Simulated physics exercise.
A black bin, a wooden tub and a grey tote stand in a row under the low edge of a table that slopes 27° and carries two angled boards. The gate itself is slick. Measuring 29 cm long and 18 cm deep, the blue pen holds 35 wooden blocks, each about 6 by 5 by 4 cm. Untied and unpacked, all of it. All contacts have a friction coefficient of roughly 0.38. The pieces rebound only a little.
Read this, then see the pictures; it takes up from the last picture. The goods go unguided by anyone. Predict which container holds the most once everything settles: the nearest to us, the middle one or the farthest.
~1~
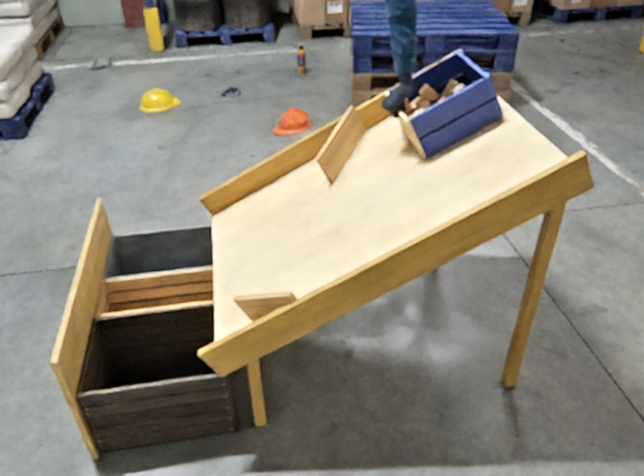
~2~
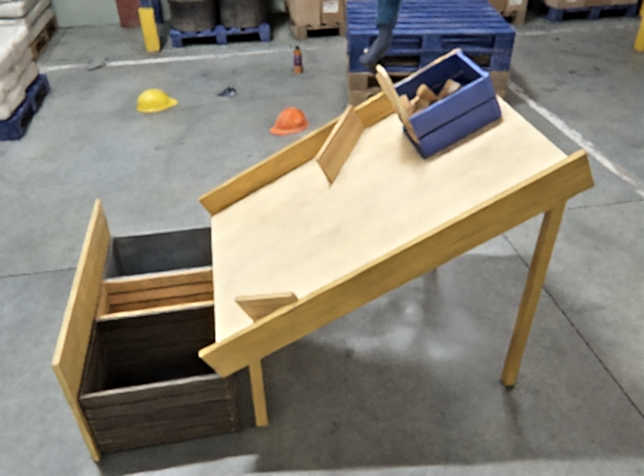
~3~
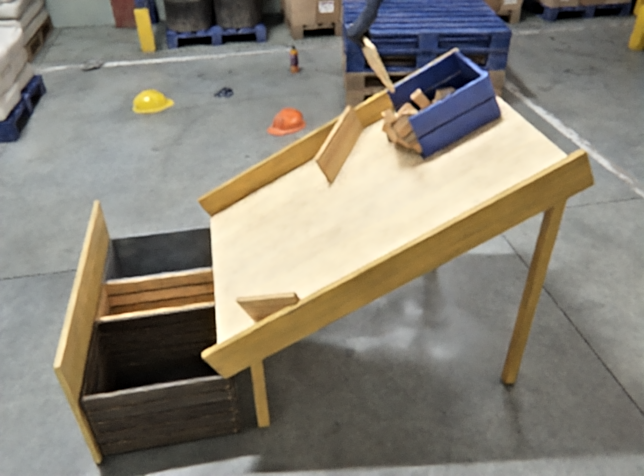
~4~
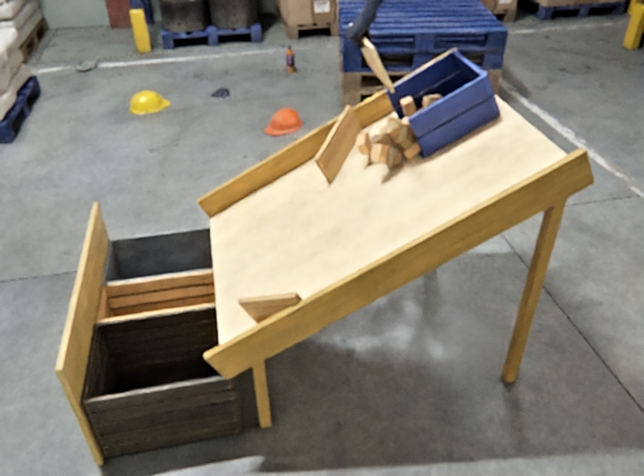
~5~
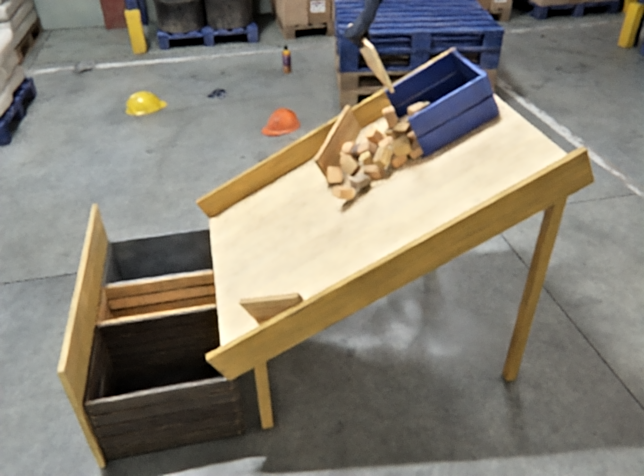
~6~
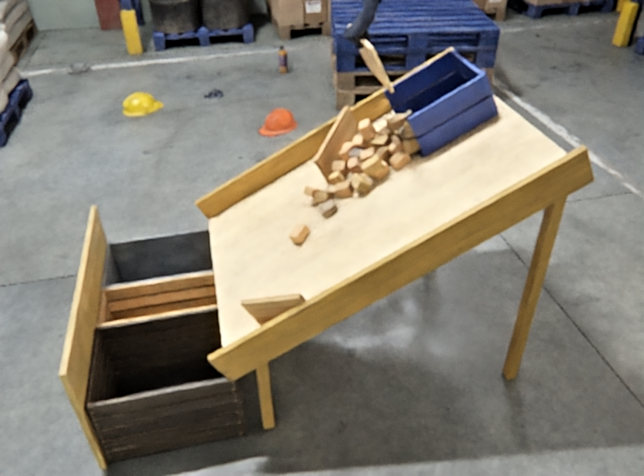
Middle.
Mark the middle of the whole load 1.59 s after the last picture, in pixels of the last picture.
Roughly at pixel (170, 329).
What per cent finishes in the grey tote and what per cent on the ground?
Around 10 per cent and 0 per cent, in that order.
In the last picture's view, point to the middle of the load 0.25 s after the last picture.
Somewhere near (358, 172) in the last picture's pixels.
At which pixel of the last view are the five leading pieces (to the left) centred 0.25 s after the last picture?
Their mean place is roughly (248, 257) in the last picture.
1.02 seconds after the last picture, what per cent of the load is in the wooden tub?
Share at that moment: About 35 %.
Then, 0.25 s after the last picture, 34 on the slope and 1 in the air.
Then, 0.57 s after the last picture, 1 in the black bin, 6 in the wooden tub and 28 on the slope.
Then, 1.02 s after the last picture, 2 in the black bin, 13 in the wooden tub, 1 in the grey tote, 16 on the slope and 3 in the air.
When it is over (1.59 s after the last picture), 2 in the black bin, 21 in the wooden tub, 3 in the grey tote and 9 on the slope.
